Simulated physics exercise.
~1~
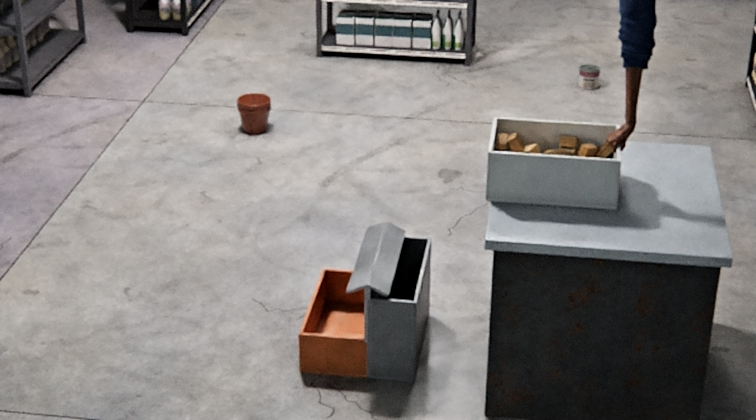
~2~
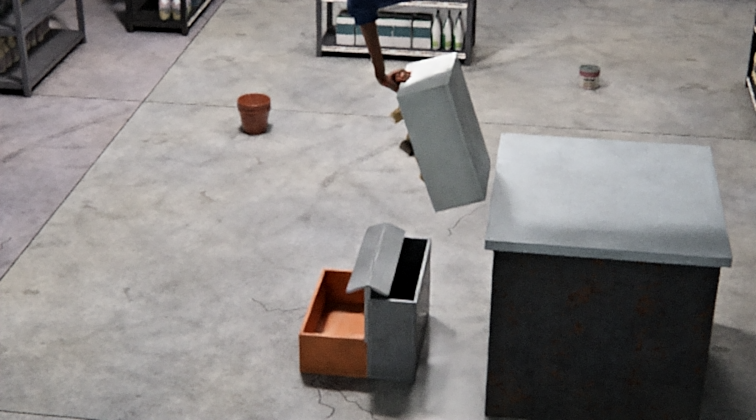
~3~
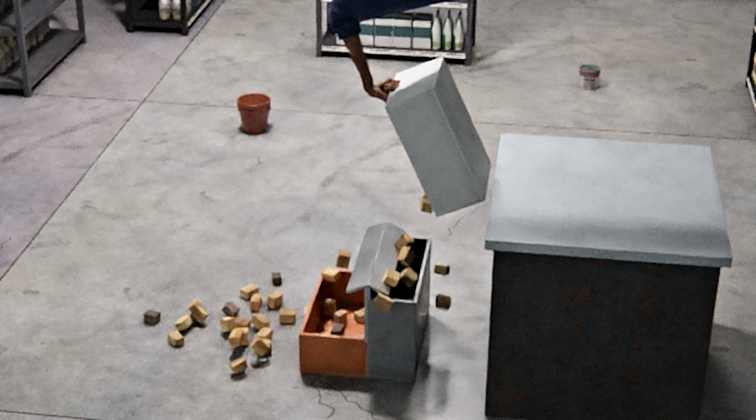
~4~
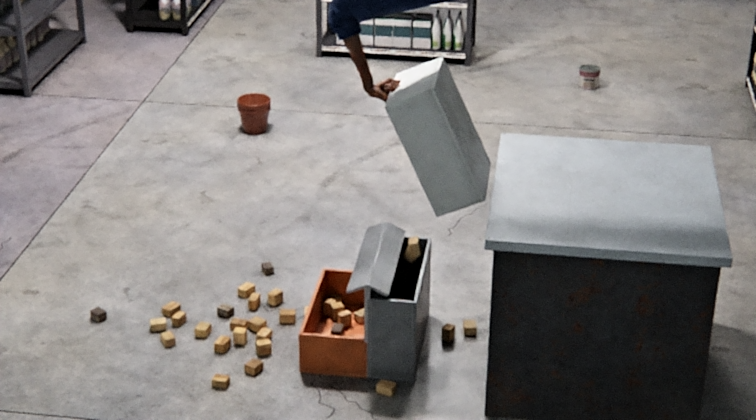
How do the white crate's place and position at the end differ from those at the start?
At the start the white crate sits upright on the bench, but at the end it is held in the air to the left of the bench, tipped steeply over.
